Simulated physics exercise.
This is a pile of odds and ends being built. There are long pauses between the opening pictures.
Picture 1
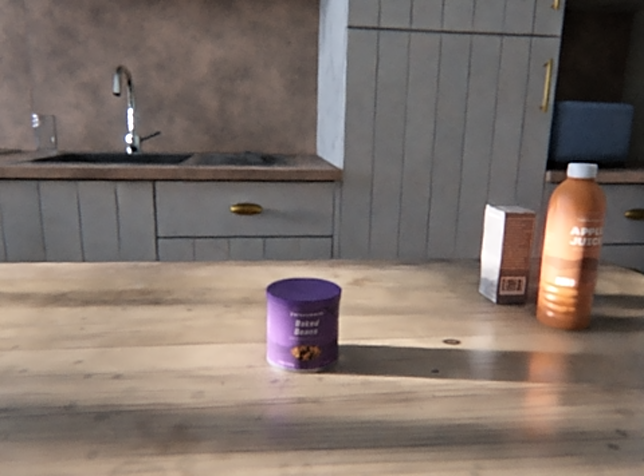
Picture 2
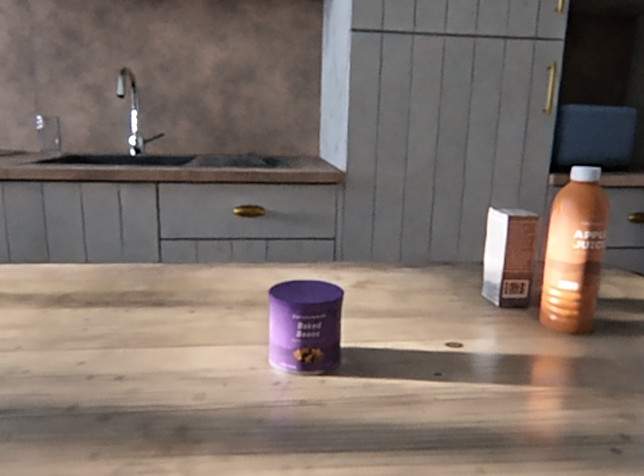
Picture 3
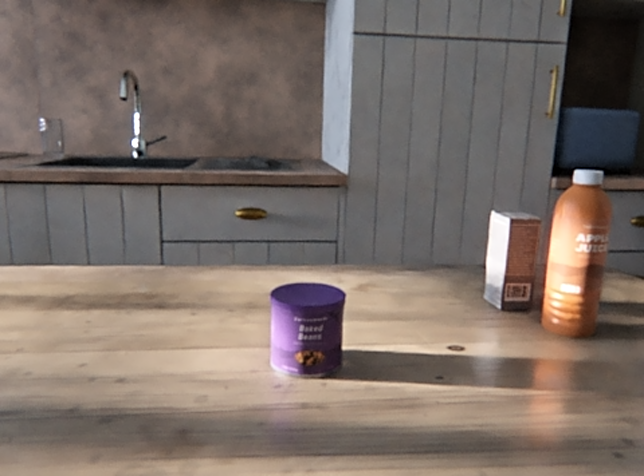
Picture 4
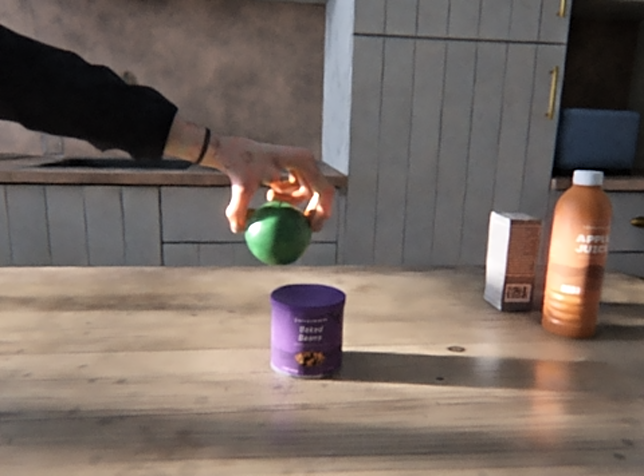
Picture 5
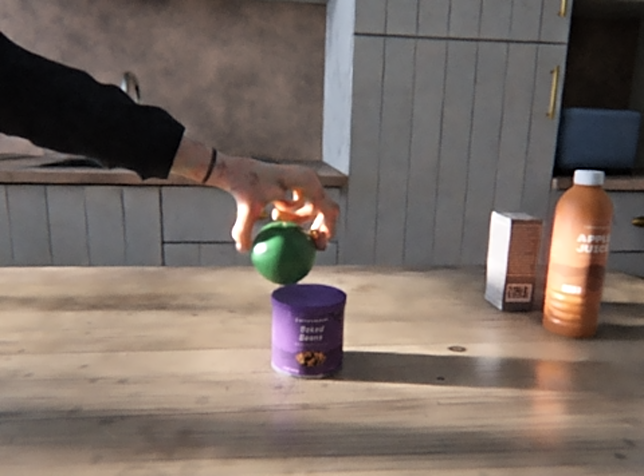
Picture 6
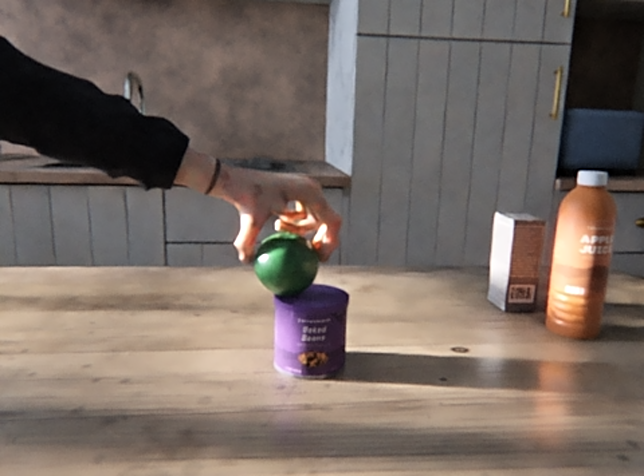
A hand in a dark sleeve reached in from the left with a green apple and lowered it onto a purple pot on a wooden table, keeping hold of it near an orange bottle and a carton.
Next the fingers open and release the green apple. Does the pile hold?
The pile holds.
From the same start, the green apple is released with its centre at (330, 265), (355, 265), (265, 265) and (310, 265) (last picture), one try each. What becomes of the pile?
First, it holds; second, it gives way; third, it comes apart; fourth, it holds.
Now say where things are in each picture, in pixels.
In the first picture, the last thing is not in view yet; orange bottle (572, 245).
In the second picture, the last thing is not in view yet; grey carton (509, 257).
In the third picture, the last thing is not in view yet; purple pot (307, 328).
The fourth picture shows still above its spot; green apple (279, 233); orange bottle (578, 253).
The fifth picture shows still above its spot; green apple (284, 253); grey carton (512, 261).
The sixth picture shows set down, still held; green apple (287, 264); purple pot (311, 330).
Then, 0.20 s on from there, no change.
Then, 0.50 s on from there, green apple resting near (287, 265).
In the end, all 4 unmoved. At the end, from the last picture's camera, green apple near (287, 265). The pile keeps its balance.
